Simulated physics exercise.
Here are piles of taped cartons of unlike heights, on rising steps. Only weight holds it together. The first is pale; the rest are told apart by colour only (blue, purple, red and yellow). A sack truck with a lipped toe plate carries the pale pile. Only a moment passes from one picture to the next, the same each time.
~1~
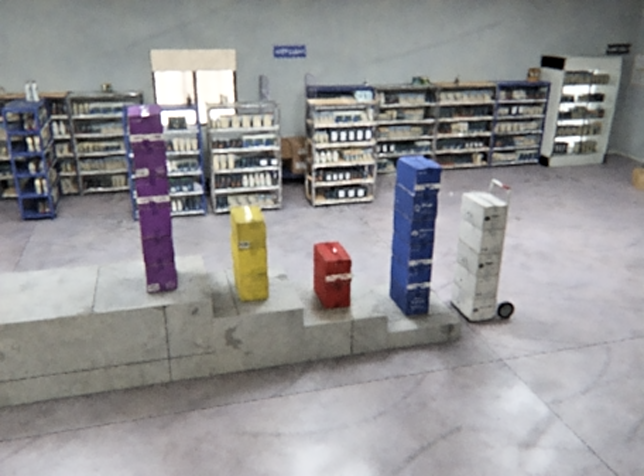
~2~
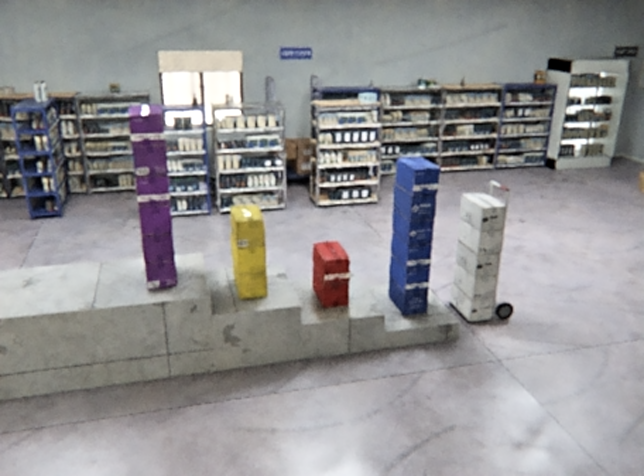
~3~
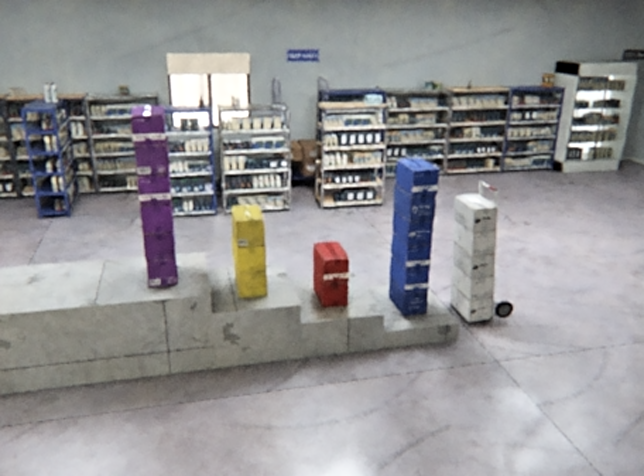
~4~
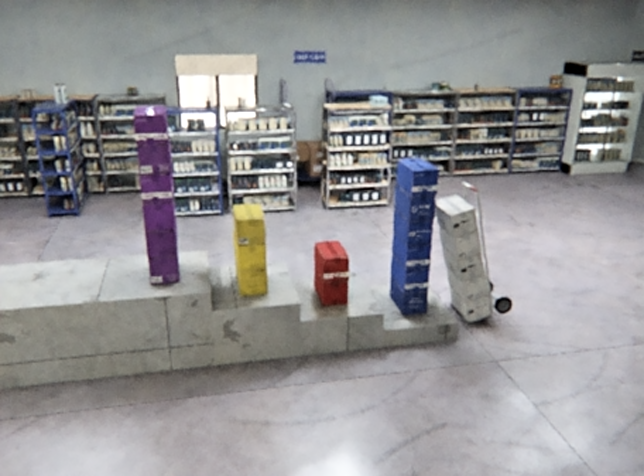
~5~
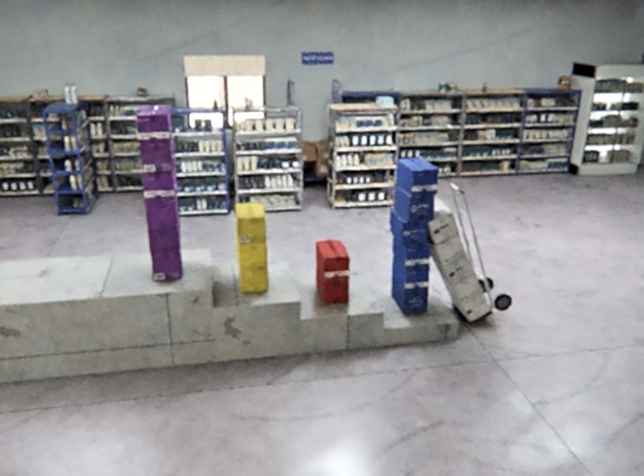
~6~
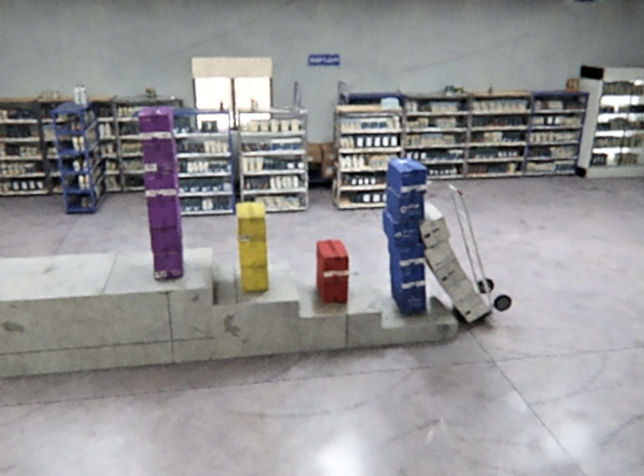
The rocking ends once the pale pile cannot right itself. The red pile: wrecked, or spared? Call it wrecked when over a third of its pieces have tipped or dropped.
It mostly stays up.
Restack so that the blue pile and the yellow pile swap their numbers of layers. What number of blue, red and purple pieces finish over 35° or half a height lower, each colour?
Blue 3, red 1, purple 0.
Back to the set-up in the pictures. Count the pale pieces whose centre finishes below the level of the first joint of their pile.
1 of them.
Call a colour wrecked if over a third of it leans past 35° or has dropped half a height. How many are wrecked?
The count is 2.
Soon, 0 of the pale pile down; none of the 2 red cartons down (0 of 17 in all colours); top red carton unmoved; top blue carton tipped a little.
A while on, 5 of the pale pile down; none of the 2 red cartons down (0 of 17 in all colours); top red carton unmoved; top blue carton tipped clearly.
Towards the end, 5 of the pale pile down; none of the 2 red cartons down (6 of 17 in all colours); top red carton displaced a little; top blue carton tipped well over, about its own height lower.
Then, 5 of the pale pile down; none of the 2 red cartons down (6 of 17 in all colours); top red carton displaced a little; top blue carton on its side.
Finally, 5 of the pale pile down; none of the 2 red cartons down (8 of 17 in all colours); top red carton displaced a little; top yellow carton on its side. Seen by the last camera, middles, top red carton near (325, 260), top yellow carton near (196, 256).
